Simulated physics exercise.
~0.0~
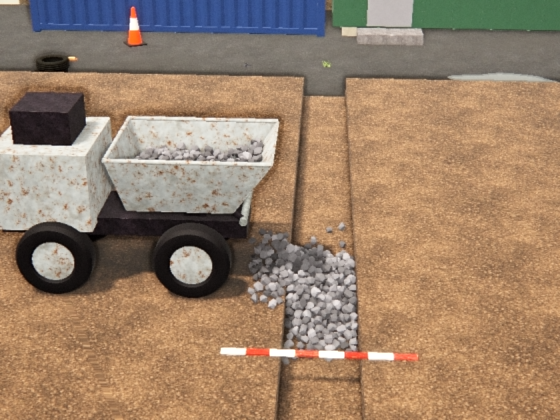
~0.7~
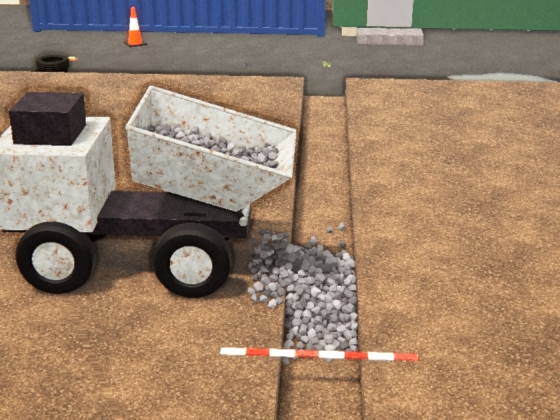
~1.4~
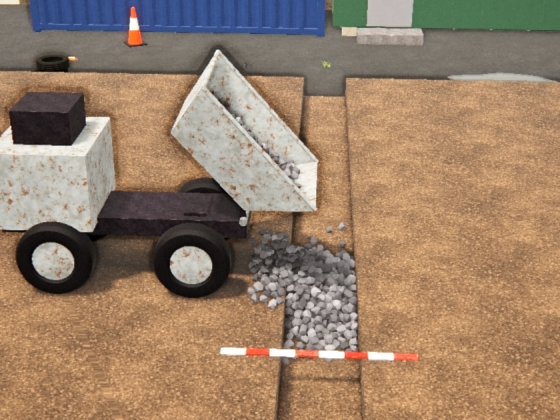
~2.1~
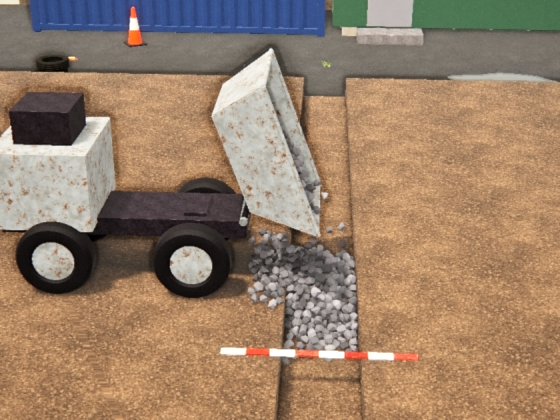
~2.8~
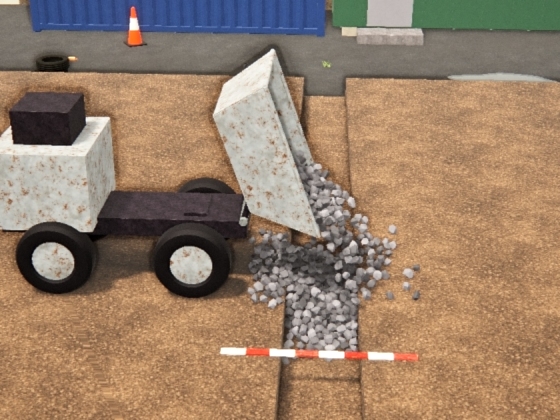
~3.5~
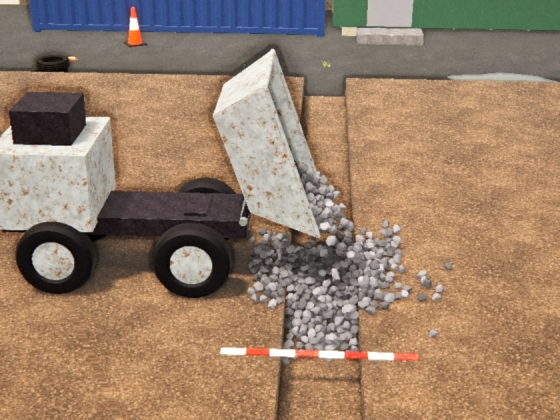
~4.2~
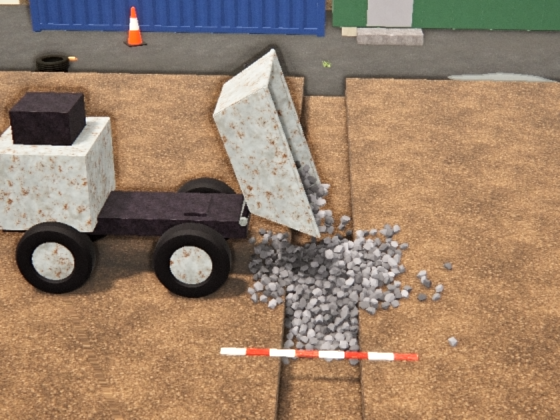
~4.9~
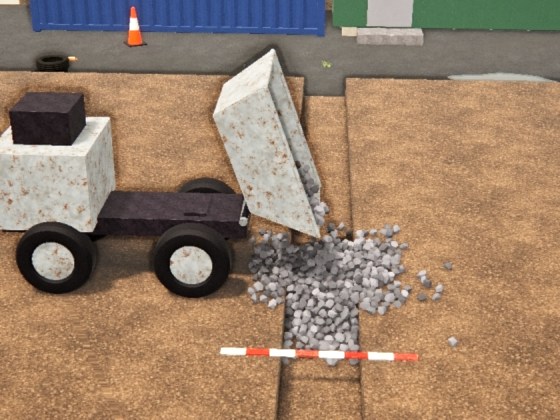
In this clip, a small dumper with a speckled pale skip tips its load of grey stones toward a trench already partly filled with stones; the skip rises steeply, stones spill into the trench and scatter past its right edge, and some remain in the raised skip.
